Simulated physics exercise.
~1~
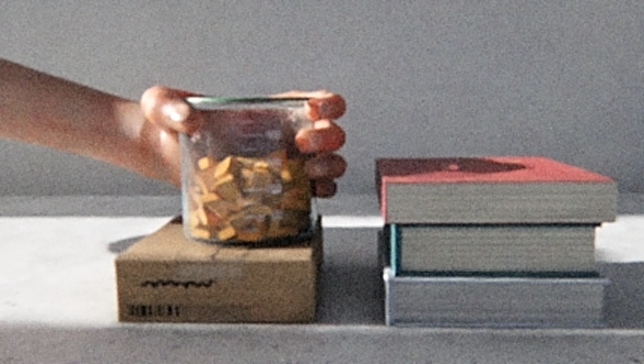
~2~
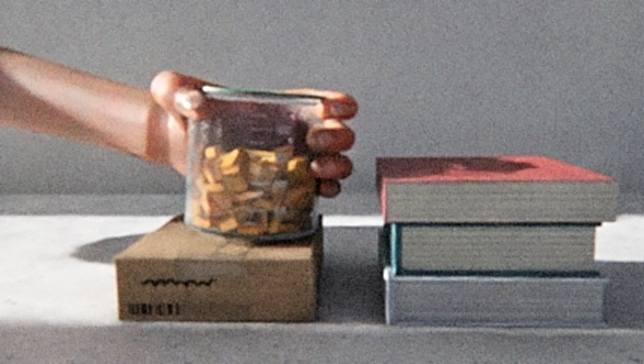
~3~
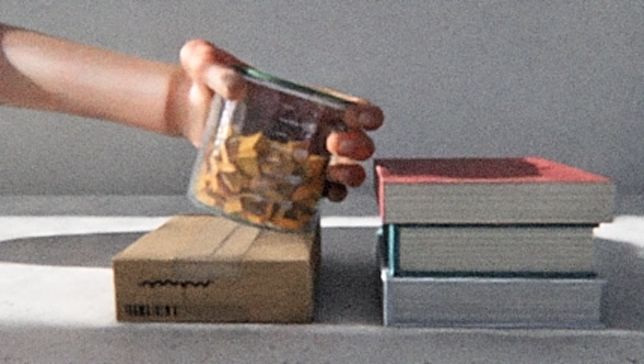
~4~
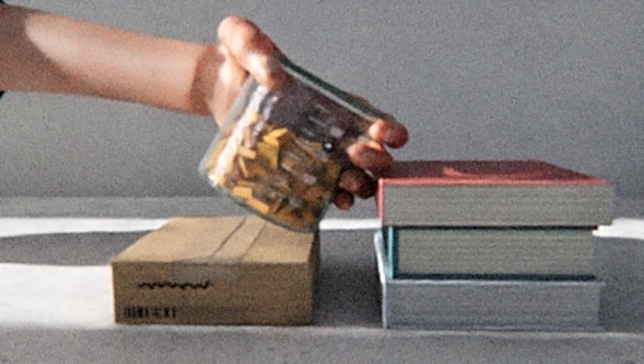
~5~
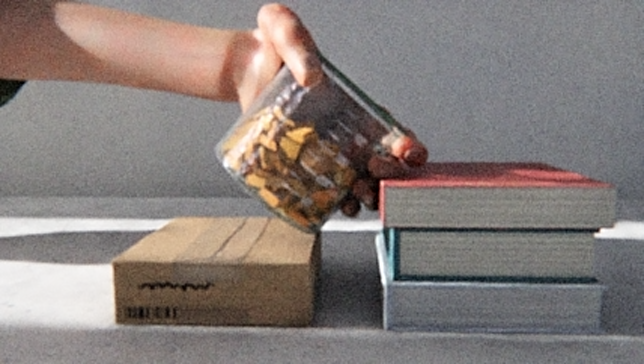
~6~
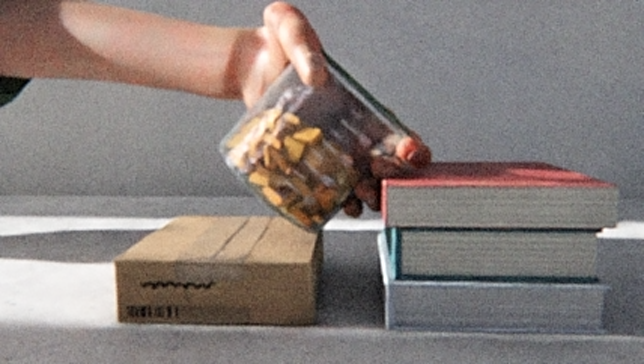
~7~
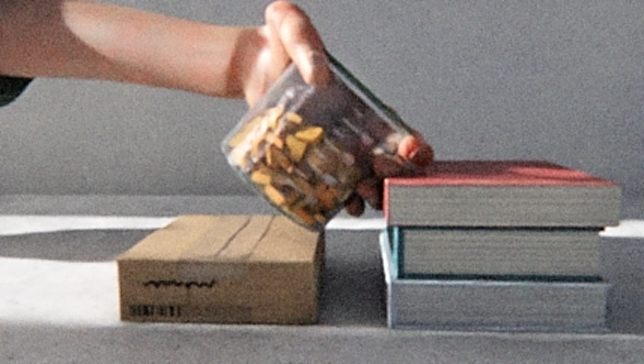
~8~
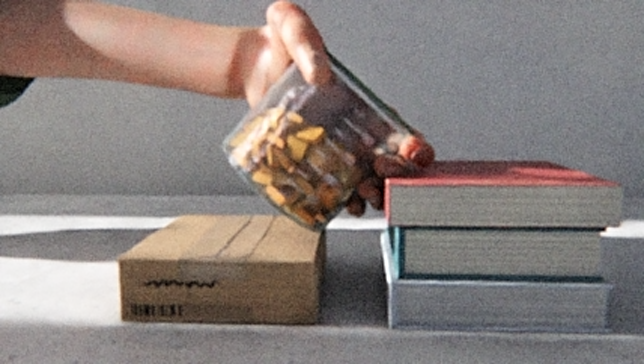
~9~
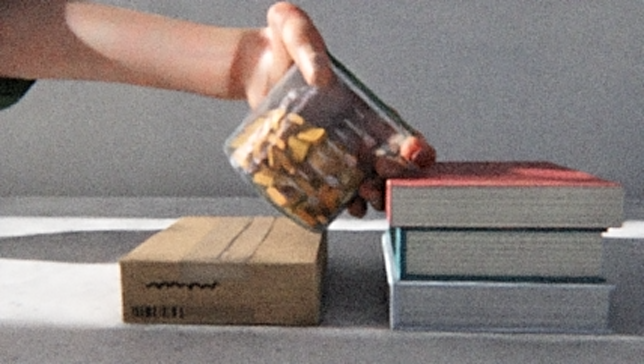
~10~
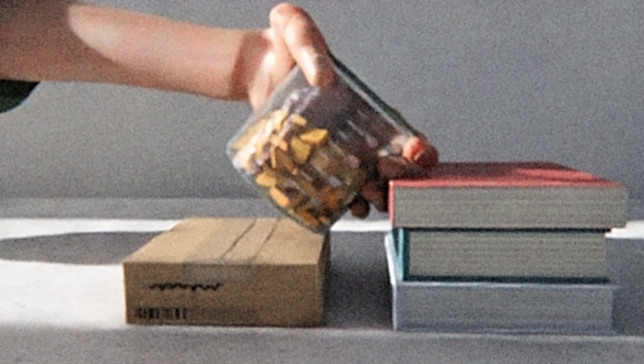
A clear, open beaker partly filled with loose, dry orange and yellow pieces stands upright on a brown cardboard box, gripped by a hand reaching in from the left. To its right sits a stack of three books with a red one on top. The hand begins tipping the beaker to the right, and the pieces shift toward its lower side. It leans further until it comes to rest against the edge of the book pile. There the hand holds it steady at a slant, with all the pieces still inside.
